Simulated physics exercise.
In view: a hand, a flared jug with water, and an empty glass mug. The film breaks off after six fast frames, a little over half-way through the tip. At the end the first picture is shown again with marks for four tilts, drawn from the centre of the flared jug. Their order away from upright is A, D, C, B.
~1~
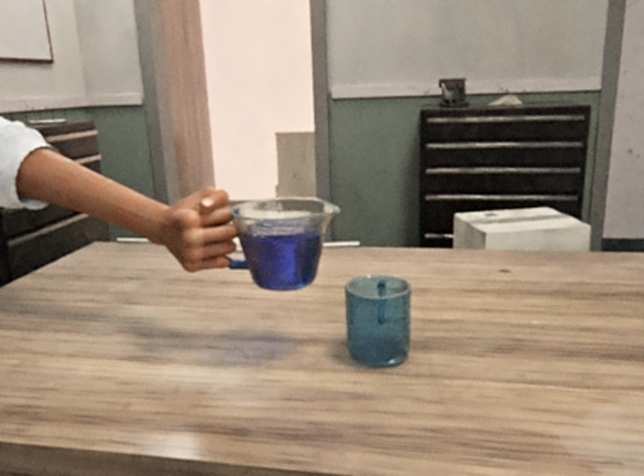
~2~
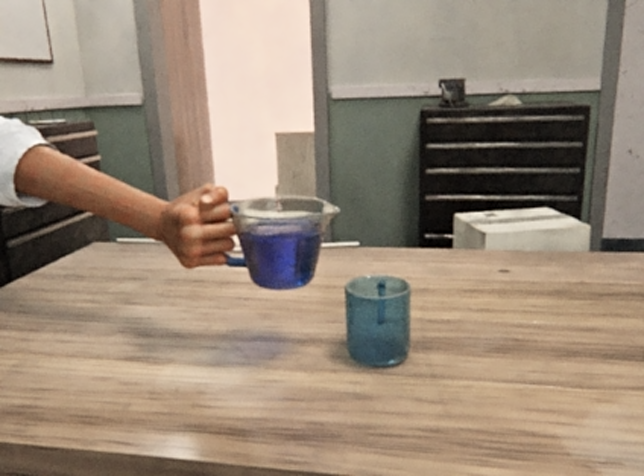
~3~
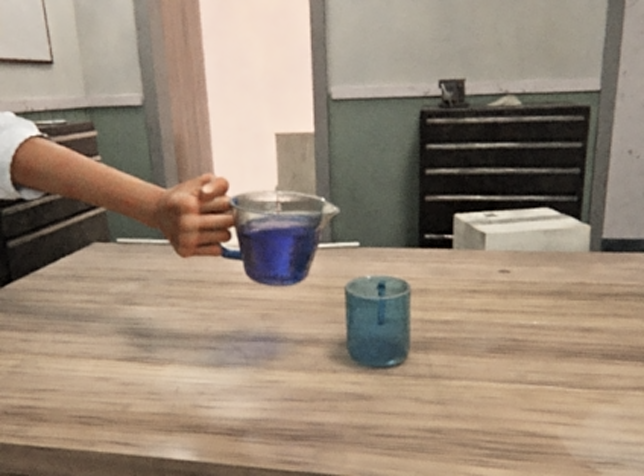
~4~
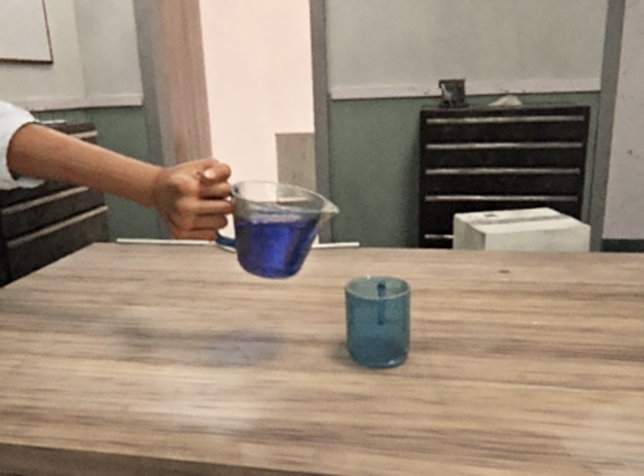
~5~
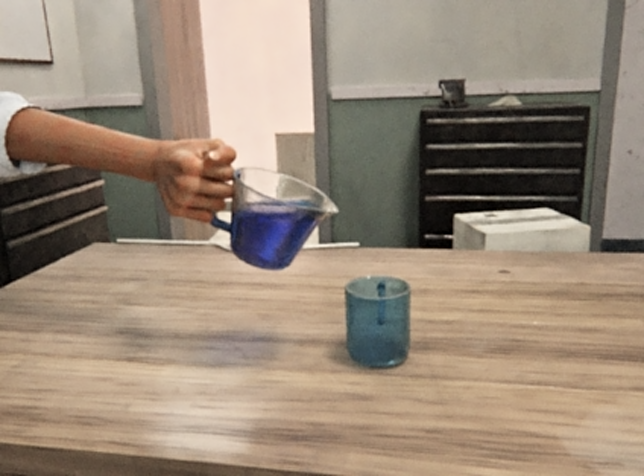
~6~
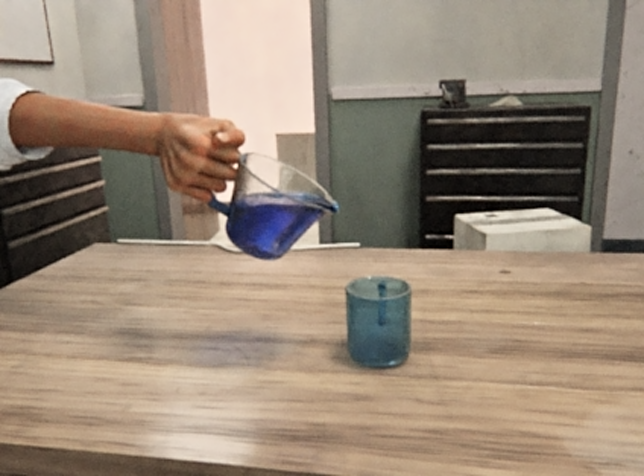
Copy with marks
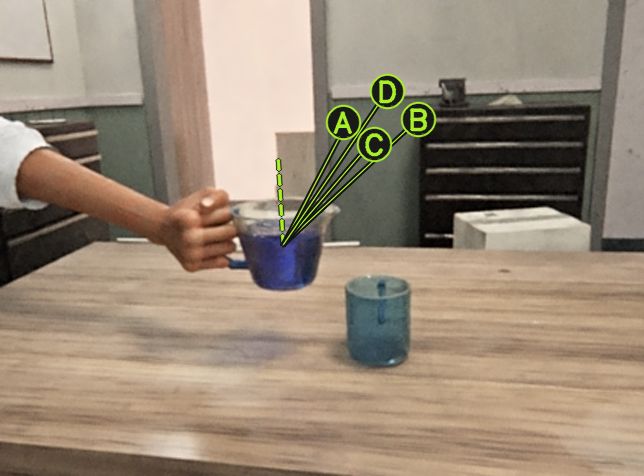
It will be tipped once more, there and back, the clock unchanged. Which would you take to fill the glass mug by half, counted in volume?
I would pick tilt B.
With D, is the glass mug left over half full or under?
Under half.
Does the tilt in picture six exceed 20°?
Yes.
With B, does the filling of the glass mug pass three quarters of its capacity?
No, it does not.
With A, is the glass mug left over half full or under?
Under half.
In lime, A at (338, 139); B at (406, 130); C at (360, 154); D at (377, 105).
Choosing A, the glass mug ends with about 9 % of what it can hold.
Choosing B, the glass mug ends with about 49 % of what it can hold.
Choosing C, the glass mug ends with about 33 % of what it can hold.
Choosing D, the glass mug ends with about 20 % of what it can hold.
